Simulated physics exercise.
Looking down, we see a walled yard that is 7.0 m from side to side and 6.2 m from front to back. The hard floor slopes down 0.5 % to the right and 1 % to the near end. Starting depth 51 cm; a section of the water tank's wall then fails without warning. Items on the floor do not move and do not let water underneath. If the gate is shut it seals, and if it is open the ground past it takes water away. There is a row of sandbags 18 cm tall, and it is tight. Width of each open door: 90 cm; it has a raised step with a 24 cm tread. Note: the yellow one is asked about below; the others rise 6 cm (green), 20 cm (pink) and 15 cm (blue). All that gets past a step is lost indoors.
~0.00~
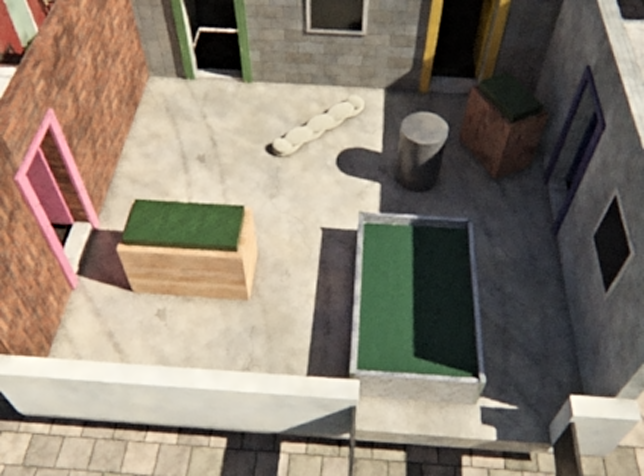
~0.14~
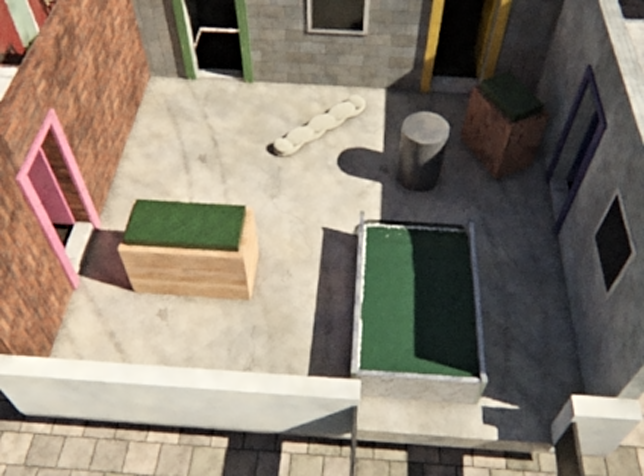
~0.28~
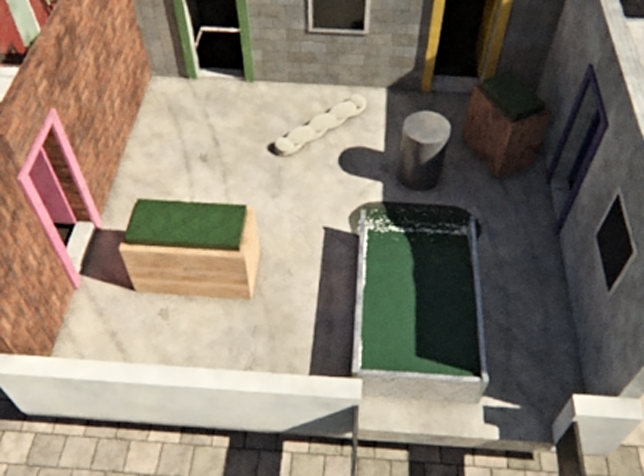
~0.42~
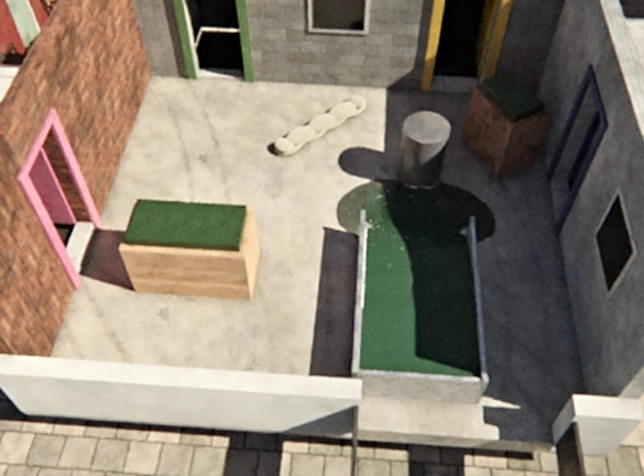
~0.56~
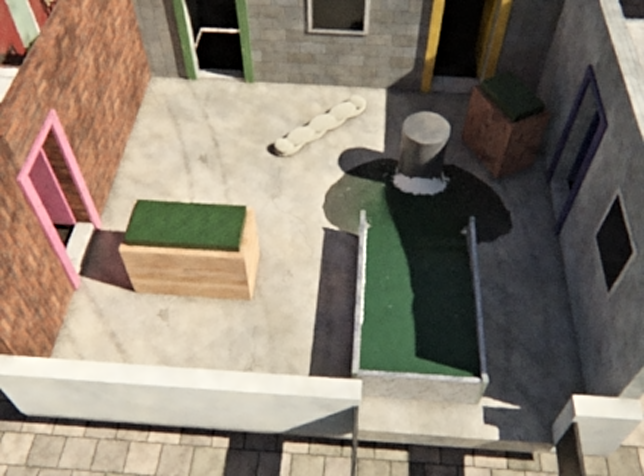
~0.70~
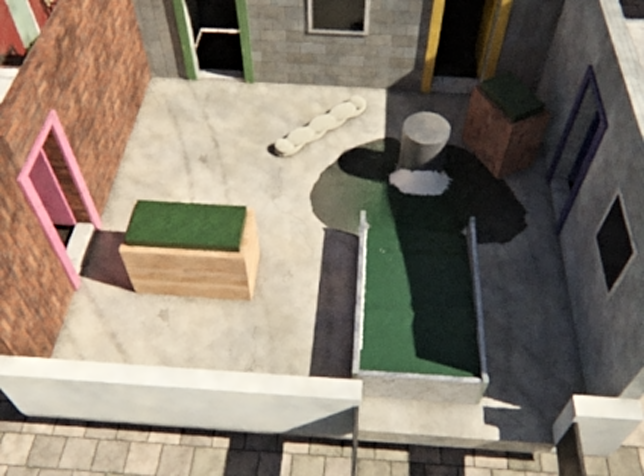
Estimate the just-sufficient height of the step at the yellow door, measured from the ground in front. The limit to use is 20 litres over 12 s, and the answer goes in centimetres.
I would say 7 cm.
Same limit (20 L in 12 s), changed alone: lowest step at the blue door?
At blue, roughly 18 cm.
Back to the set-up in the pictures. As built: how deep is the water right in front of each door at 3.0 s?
In cm: Green 0, pink 0, blue 20, yellow 8.
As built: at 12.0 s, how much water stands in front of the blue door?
About 5.0 cm.
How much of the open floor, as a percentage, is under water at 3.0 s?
Approximately 40 %.
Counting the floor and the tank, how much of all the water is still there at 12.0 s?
Remaining share: Around 86 %.
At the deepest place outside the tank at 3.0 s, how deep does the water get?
About 22 cm.
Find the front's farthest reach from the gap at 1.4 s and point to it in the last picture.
At about (367, 90).
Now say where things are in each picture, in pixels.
In the first picture, still water, 51 cm deep, in the water tank at (416, 293); the yellow door at (462, 46) is dry.
In the second picture, the gap is on the far side, the front 0.3 m out at a hidden place; the back of the water tank holds 51 cm.
In the third picture, the front is at (372, 206), 0.7 m from the gap on the far side; 1.0 m2 of floor is wet, 51 cm left at the back.
In the fourth picture, water pours out on the far side and has run 1.1 m, to (380, 184); about 8 cm deep outside, 51 cm at the back.
In the fifth picture, the gap is on the far side, the front 1.6 m out at (381, 163); the back of the water tank holds 51 cm.
In the sixth picture, water pours out on the far side and has run 2.1 m, to (382, 143); about 5 cm deep outside, 51 cm at the back; 1.4 m in a straight line remain to the yellow door at (464, 46).
After 1.4 s water covers 20 % of the floor, deepest (32 cm) near (418, 198); 0 cm at the yellow door, 0 litres in over its 16 cm step.
After 3.0 s water covers 40 % of the floor, deepest (22 cm) near (543, 197); 8 cm at the yellow door, 0 litres in over its 16 cm step.
After 12.0 s water covers 95 % of the floor, deepest (8 cm) near (236, 402); 3 cm at the yellow door, 0 litres in over its 16 cm step.
At the yellow door as built, the water arrived by 1.4 s and peaked near 12 cm at 5.8 s.
Run again over the same 12 s with other heights there, 30 litres in over 6 cm, 10 litres over 8 cm. The limit of 20 litres is kept from about 7 cm up.
